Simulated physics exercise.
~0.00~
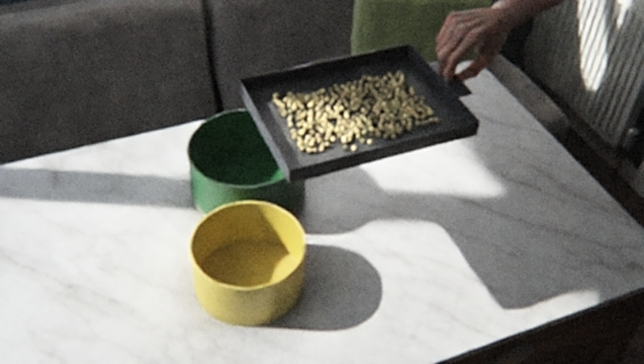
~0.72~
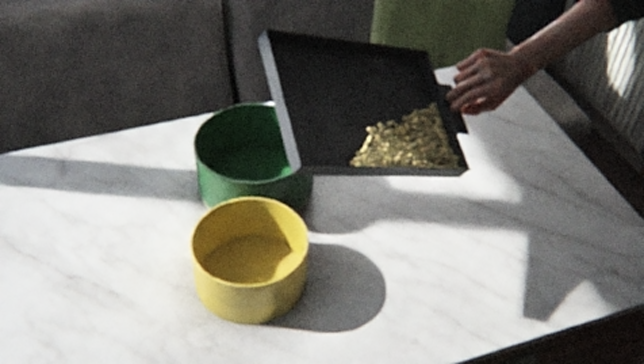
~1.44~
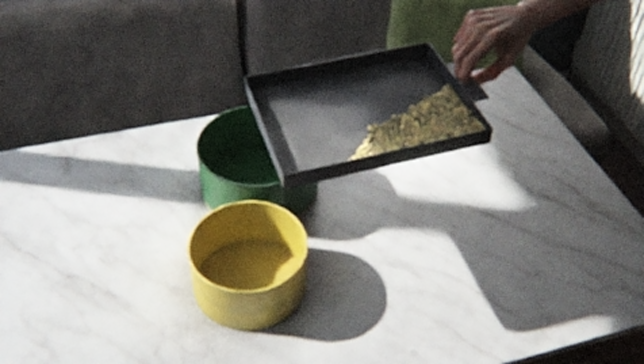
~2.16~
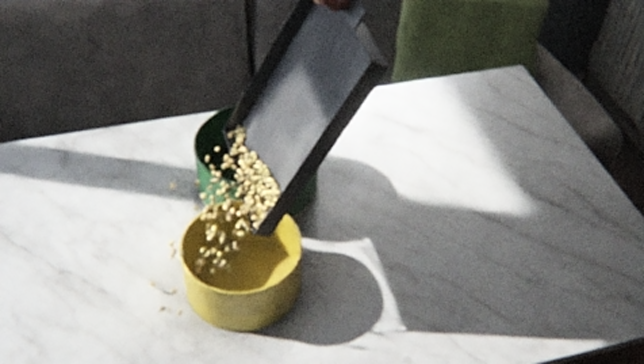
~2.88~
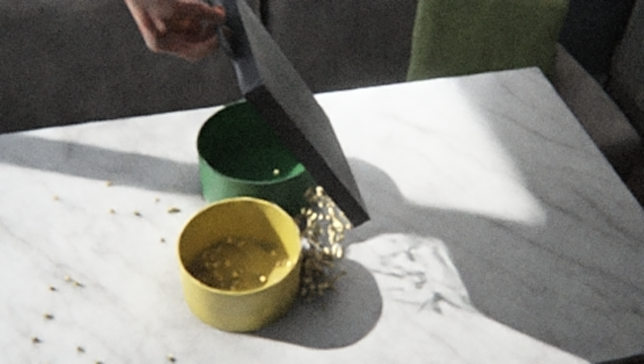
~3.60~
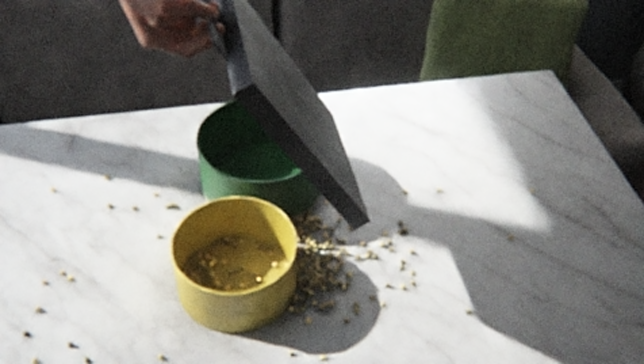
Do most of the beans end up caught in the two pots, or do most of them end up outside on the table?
Most of the beans end up outside the pots, scattered on the marble. The yellow pot still catches a good share of them, while the green pot gets hardly any.
